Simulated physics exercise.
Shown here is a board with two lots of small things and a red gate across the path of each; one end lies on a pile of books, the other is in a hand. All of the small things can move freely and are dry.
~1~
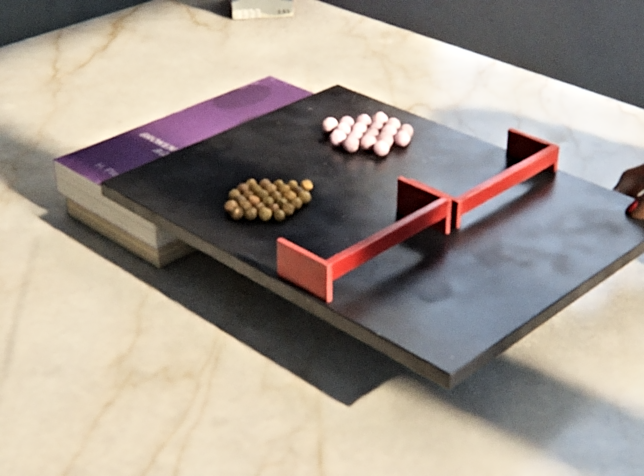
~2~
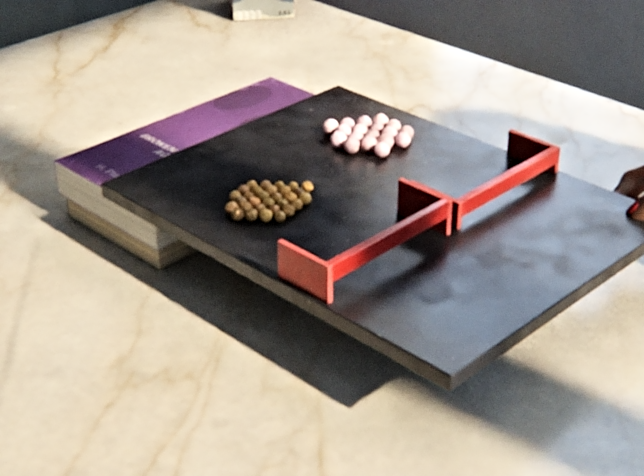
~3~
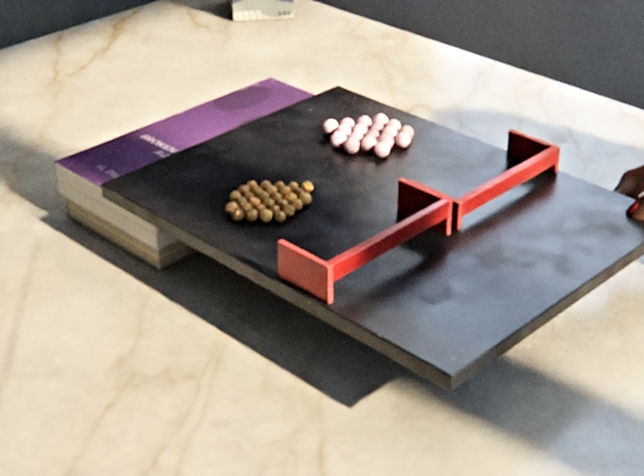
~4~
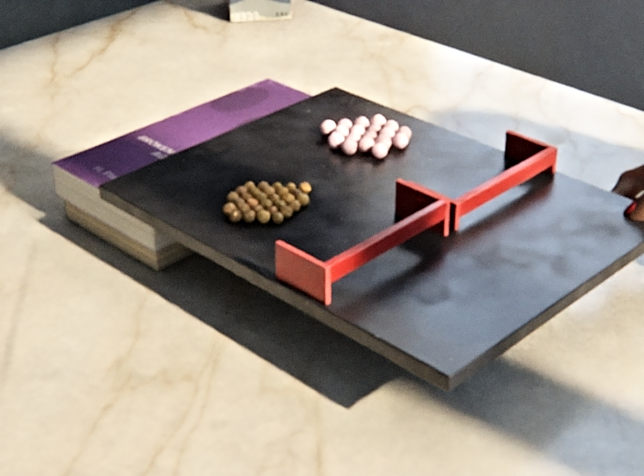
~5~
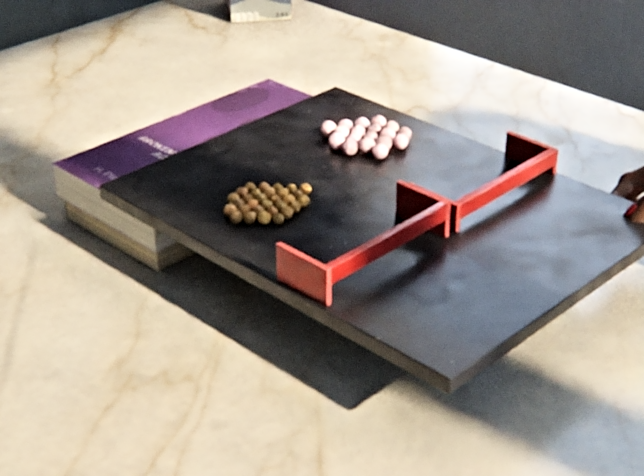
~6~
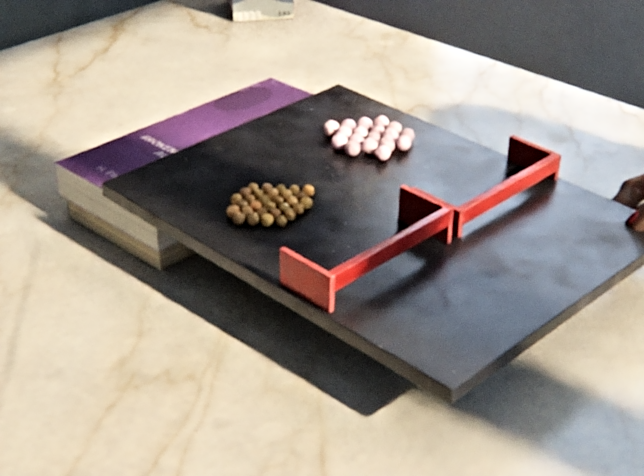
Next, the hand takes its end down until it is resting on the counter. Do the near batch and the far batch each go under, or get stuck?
One by one: The near batch is short enough; the far batch is too tall.
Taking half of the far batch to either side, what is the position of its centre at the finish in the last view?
Its centre ends up around (488, 217).
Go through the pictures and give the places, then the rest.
In the first frame, held end of the board at (448, 369), level; book pile at (219, 153), low, a small part of the board's length; near batch at (268, 202), some round wooden beads; far batch at (372, 135), a few sugar pearls; near gate at (389, 238), its slot higher than a piece; far gate at (507, 180), its slot lower than a piece.
In the second frame, held end of the board at (448, 370), level; far batch at (373, 137).
In the third frame, held end of the board at (449, 370), level; near batch at (269, 204).
In the fourth frame, held end of the board at (446, 371), level; far batch at (370, 138).
In the fifth frame, held end of the board at (447, 373), level; near batch at (267, 206).
In the sixth frame, held end of the board at (449, 383), down by 2°; book pile at (220, 155); near batch at (270, 208), not moving; far batch at (374, 139), not moving; near gate at (391, 248); far gate at (509, 189).
Then, 0.24 s after the last picture, board sloping at 8°; near batch on its way down; far batch on its way down.
Then, 0.50 s after the last picture, board resting at 10°; near batch on its way down; far batch on its way down.
Then, 0.81 s after the last picture, board resting at 10°; near batch all past its gate; far batch has reached its gate.
By the end, board resting at 10°; near batch all past its gate; far batch gathered behind its gate.
